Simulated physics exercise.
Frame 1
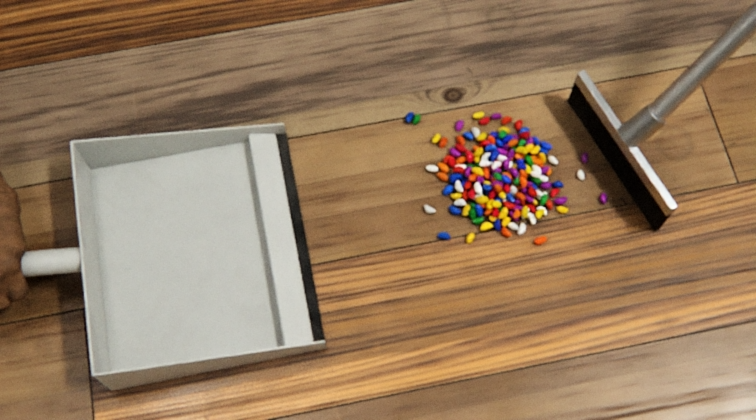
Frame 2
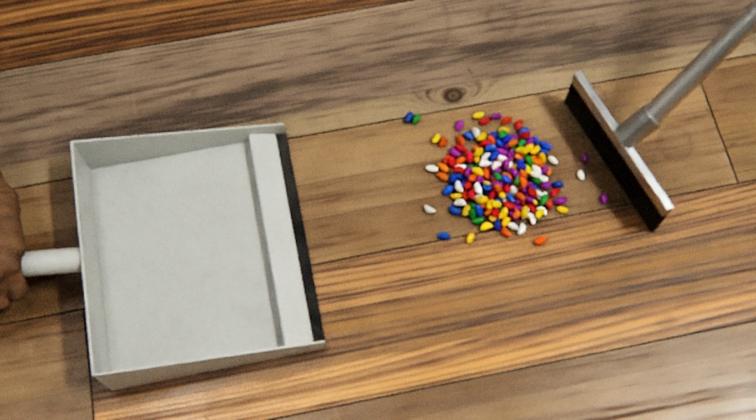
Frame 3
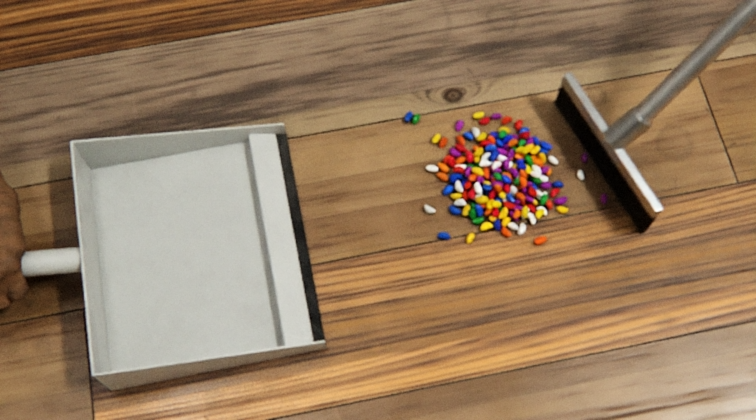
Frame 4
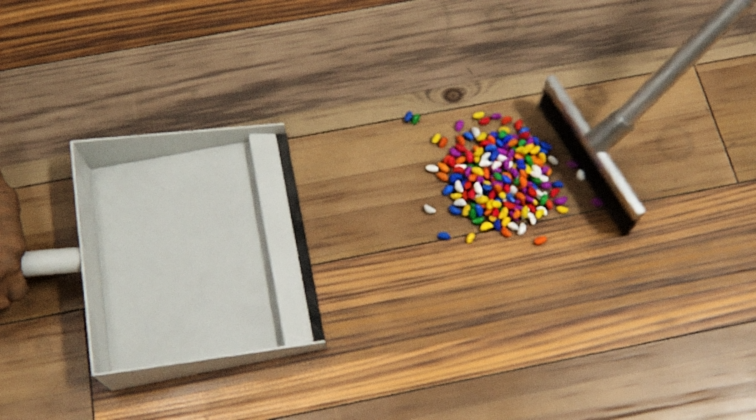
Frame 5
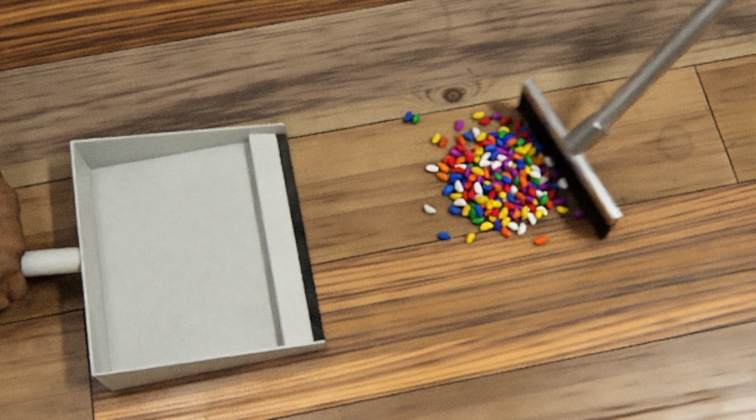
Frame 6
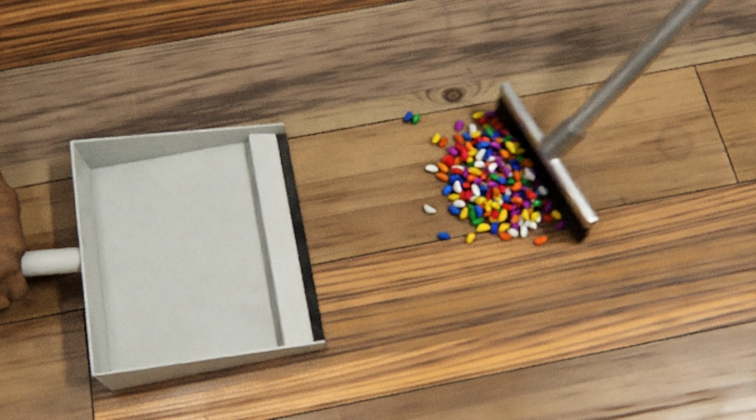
A hand held a pale dustpan still on a wooden floor while a squeegee on the right slid left, reached a pile of colorful jelly beans, and pushed its right side slightly toward the pan.
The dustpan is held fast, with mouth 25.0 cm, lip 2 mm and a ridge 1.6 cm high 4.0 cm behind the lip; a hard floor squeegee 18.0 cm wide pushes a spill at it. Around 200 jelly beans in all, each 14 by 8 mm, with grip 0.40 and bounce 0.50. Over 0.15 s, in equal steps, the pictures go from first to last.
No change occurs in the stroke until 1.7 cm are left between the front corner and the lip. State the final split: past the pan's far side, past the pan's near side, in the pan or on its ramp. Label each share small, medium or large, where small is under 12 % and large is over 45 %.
Far side: Small. Near side: Small. Pan: Medium.
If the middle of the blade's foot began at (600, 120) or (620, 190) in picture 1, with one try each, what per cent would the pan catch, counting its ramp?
20 and 30 per cent, roughly.
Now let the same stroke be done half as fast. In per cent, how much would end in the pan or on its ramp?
Roughly 10 in a hundred.
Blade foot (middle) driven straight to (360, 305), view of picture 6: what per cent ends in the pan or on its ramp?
About 25 per cent.
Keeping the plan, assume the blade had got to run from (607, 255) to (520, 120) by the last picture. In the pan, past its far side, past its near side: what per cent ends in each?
Final per cent - pan 20, far 5, near 20.
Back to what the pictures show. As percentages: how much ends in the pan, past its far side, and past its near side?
The far side gets 5, the near side 10 and the pan 30.
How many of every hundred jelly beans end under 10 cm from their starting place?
I'd estimate roughly 0 per cent.
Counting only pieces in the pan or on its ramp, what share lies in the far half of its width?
About 60 percent of it.
Then, 0.14 s after the last picture, middle of the blade 15 cm from the lip; 0 % over the lip, far side 0 %, near side 0 %.
Then, 0.23 s after the last picture, middle of the blade 7 cm from the lip; 0 % over the lip, far side 0 %, near side 5 %.
Then, 0.46 s after the last picture, middle of the blade 4 cm from the lip; 30 % over the lip, far side 5 %, near side 5 %.
In the end, far side 5 %, near side 10 %, pan 30 %, in front of the lip or behind the blade 60 %.
